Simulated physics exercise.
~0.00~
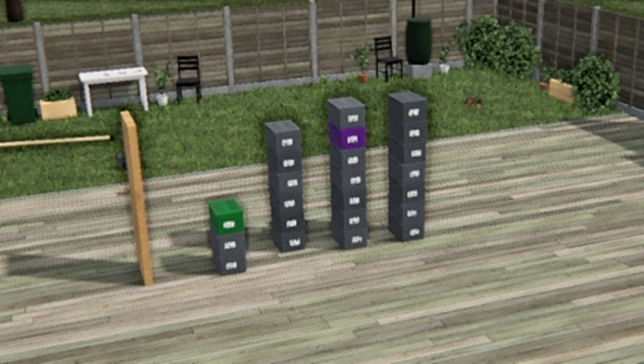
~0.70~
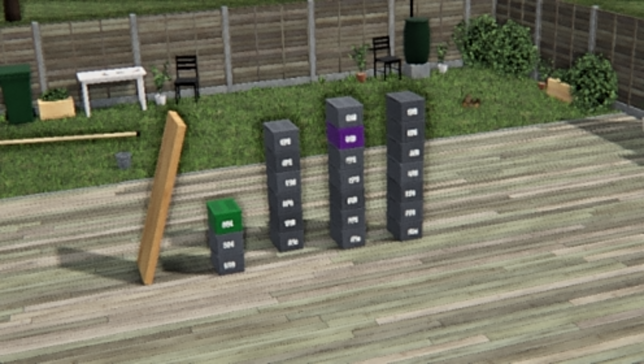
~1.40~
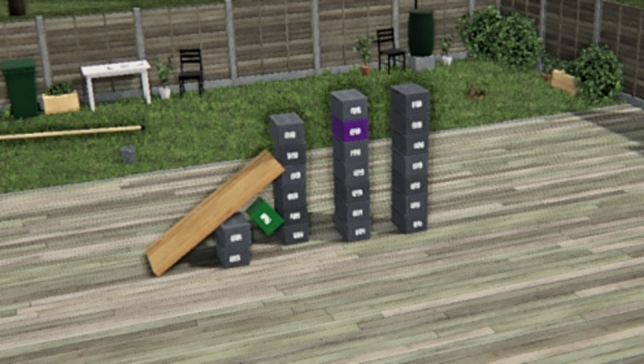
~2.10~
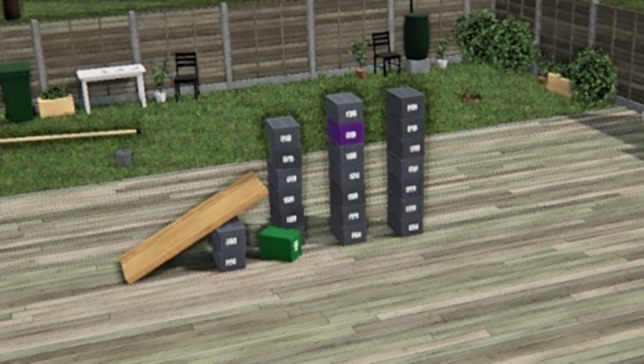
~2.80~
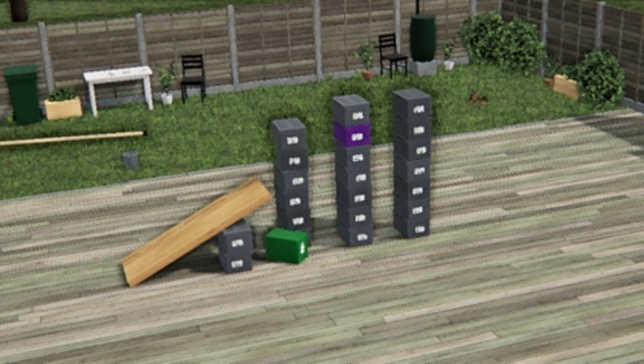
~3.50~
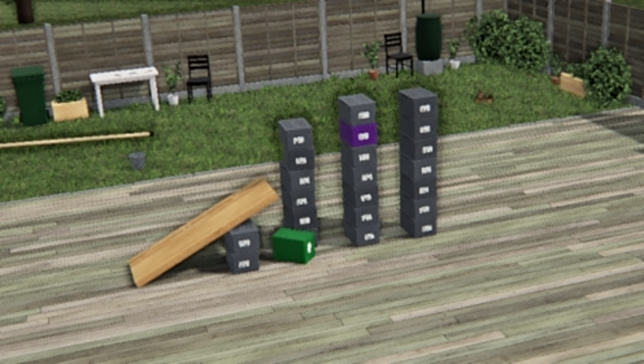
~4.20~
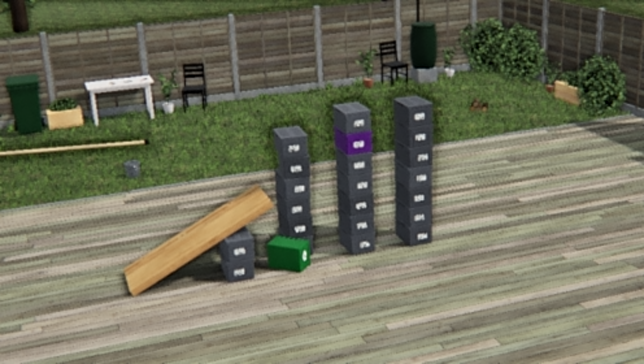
A tall wooden board stands on end at the left of four dark grey stacks of boxes on a pale plank deck, seen from slightly above by a gently swaying camera. The nearest stack is short with a green box on top, while a purple one sits high in the third; behind lie grass, a white table, chairs and a fence. The board tips rightward onto the short stack and knocks the green box off. The box drops and turns onto its side, and the board settles slanting against the remaining grey boxes. The three taller stacks stay standing.
